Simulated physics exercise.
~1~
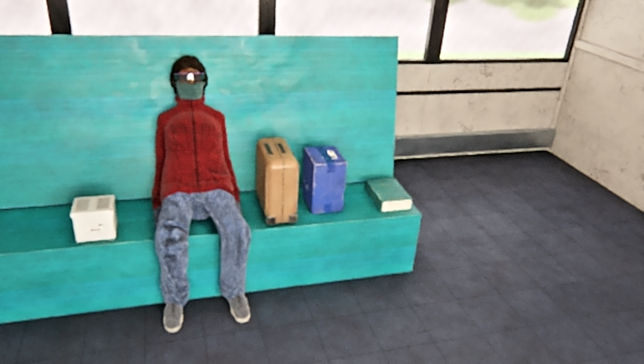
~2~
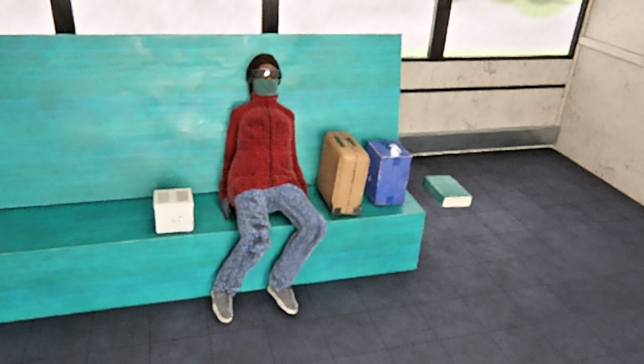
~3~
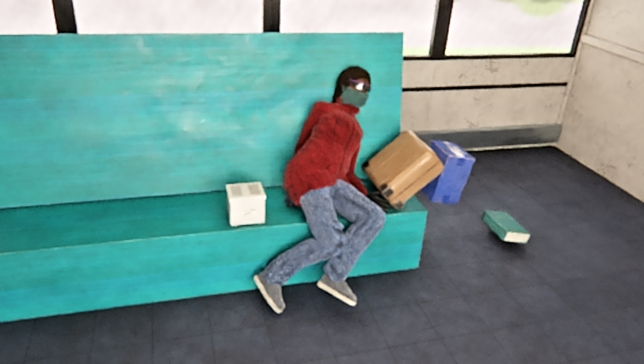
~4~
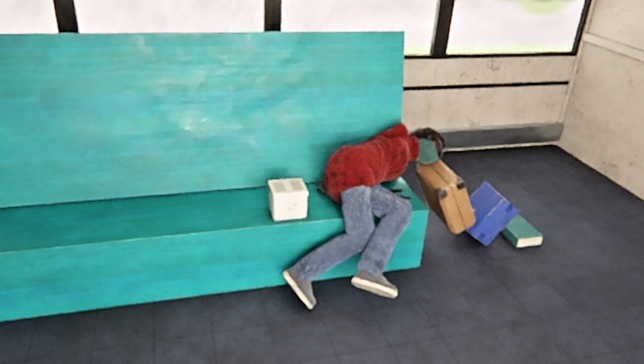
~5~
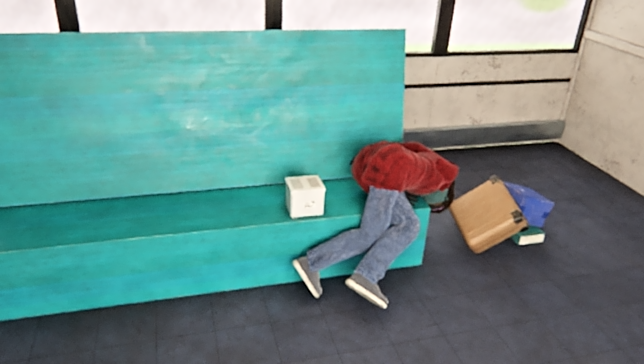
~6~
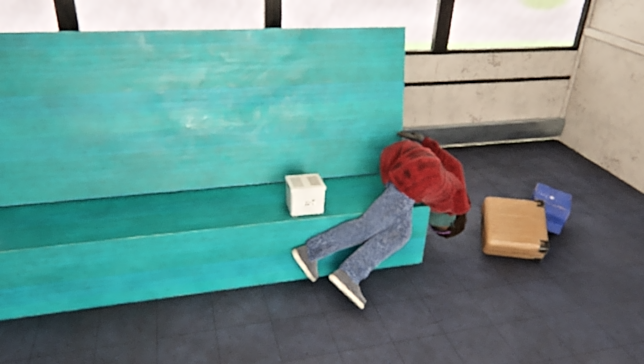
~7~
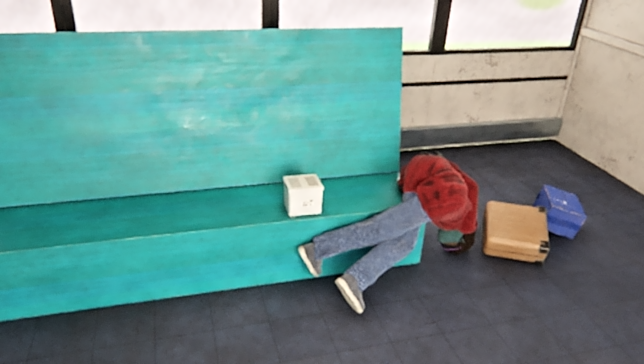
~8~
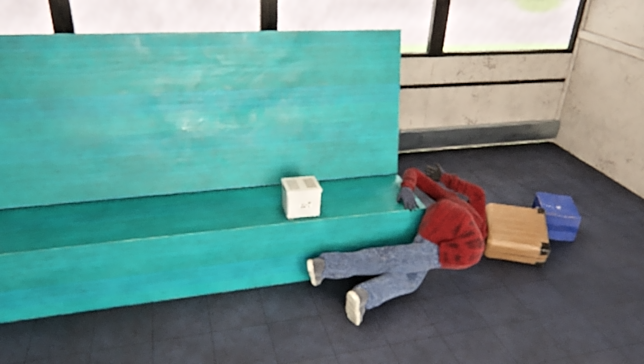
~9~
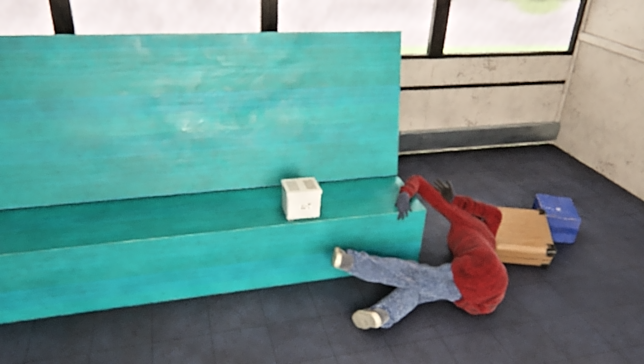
A person in a red jacket sitting on a teal bench slid right as the bags did, toppling over the end after the teal folder, brown case and blue pack fell, and ended slumped on the floor beside them while the white tub stayed on the seat.
